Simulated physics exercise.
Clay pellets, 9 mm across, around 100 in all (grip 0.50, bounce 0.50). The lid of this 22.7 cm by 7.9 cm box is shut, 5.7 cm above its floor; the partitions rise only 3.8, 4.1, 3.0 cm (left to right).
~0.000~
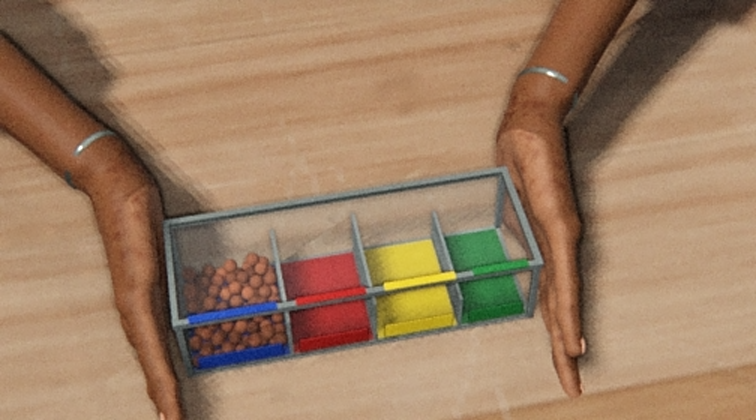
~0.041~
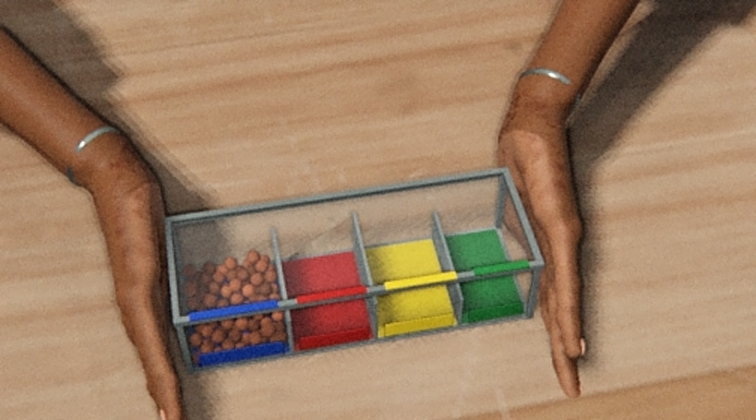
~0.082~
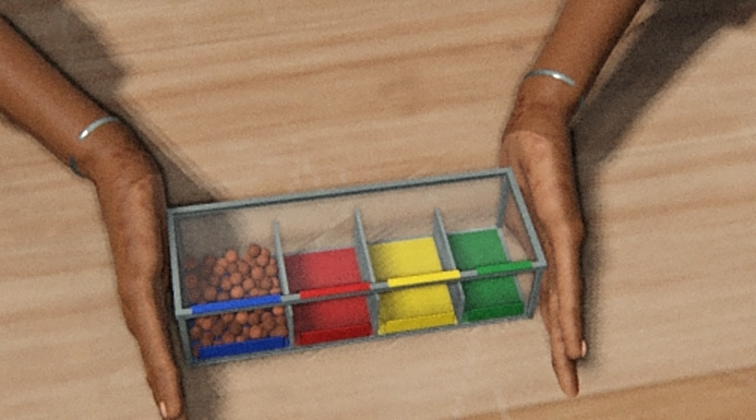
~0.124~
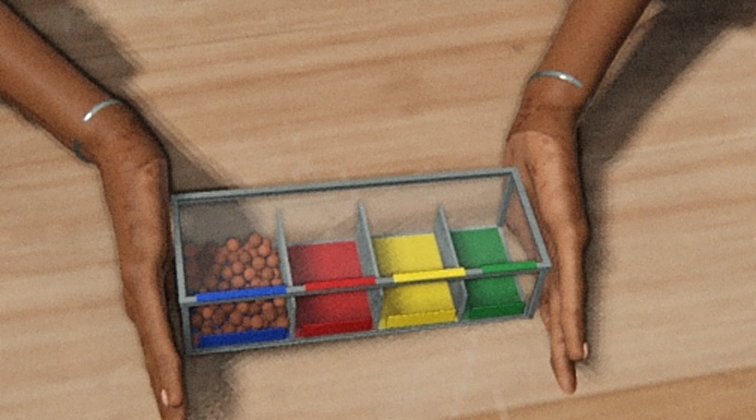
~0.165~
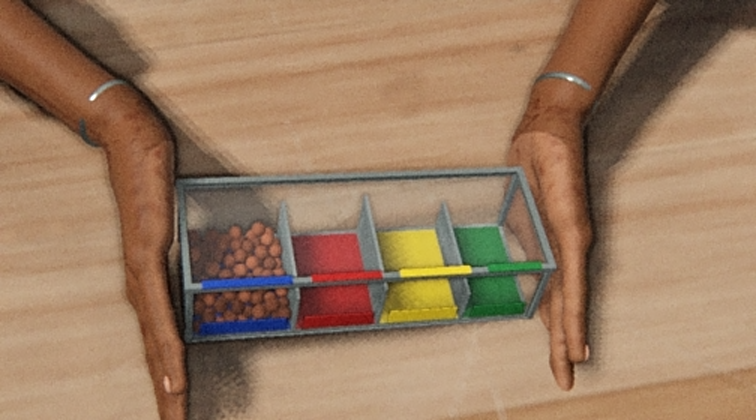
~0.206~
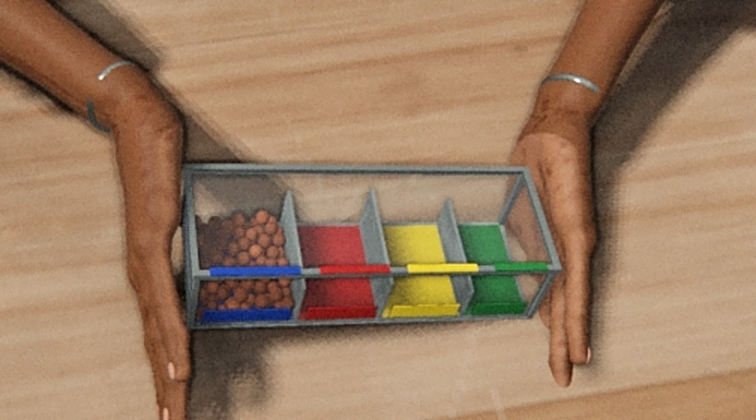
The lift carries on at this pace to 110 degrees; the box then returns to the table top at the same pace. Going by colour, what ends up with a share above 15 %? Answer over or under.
Red under, blue over, green over, yellow under.
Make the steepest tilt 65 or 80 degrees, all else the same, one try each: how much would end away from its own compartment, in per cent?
About 0 and 20 per cent.
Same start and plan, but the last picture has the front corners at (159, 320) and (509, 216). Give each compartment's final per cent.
Red 0, blue 100, green 0, yellow 0.
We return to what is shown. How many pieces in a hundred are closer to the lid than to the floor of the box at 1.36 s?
Some 70 per cent.
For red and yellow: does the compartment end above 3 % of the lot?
Red yes, yellow no.
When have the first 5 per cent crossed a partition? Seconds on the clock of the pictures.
At about 1.20 s.
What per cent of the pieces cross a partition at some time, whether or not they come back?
About 40 per cent.
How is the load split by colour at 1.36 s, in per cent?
Red 15; blue 80; green 5; yellow 5.
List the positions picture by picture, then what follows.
Box tilt 0 degrees, front corners at (179, 322) and (535, 262); blue 100 %, in the first frame.
Box tilt 1 degrees, front corners at (180, 319) and (536, 263), in the second frame.
Box tilt 2 degrees, front corners at (182, 312) and (539, 263), in the third frame.
Box tilt 6 degrees, front corners at (186, 299) and (543, 264), lowest corner right front, in the fourth frame.
Box tilt 9 degrees, front corners at (192, 286) and (548, 265), lowest corner right front, in the fifth frame.
Box tilt 13 degrees, front corners at (199, 272) and (553, 267), lowest corner right front; blue 100 %. Its pace works out near 85 degrees a second, in the sixth frame.
Then, at 1.36 s, tilt 110 degrees; red 15 %, blue 80 %, green 5 %, yellow 5 %.
Then, at 2.13 s, tilt 50 degrees; red 10 %, blue 60 %, green 35 %.
Then, at 2.92 s, tilt 0 degrees; red 10 %, blue 60 %, green 35 %.
At rest (3.5 s), red 10 %, blue 60 %, green 35 %, yellow 0 %.
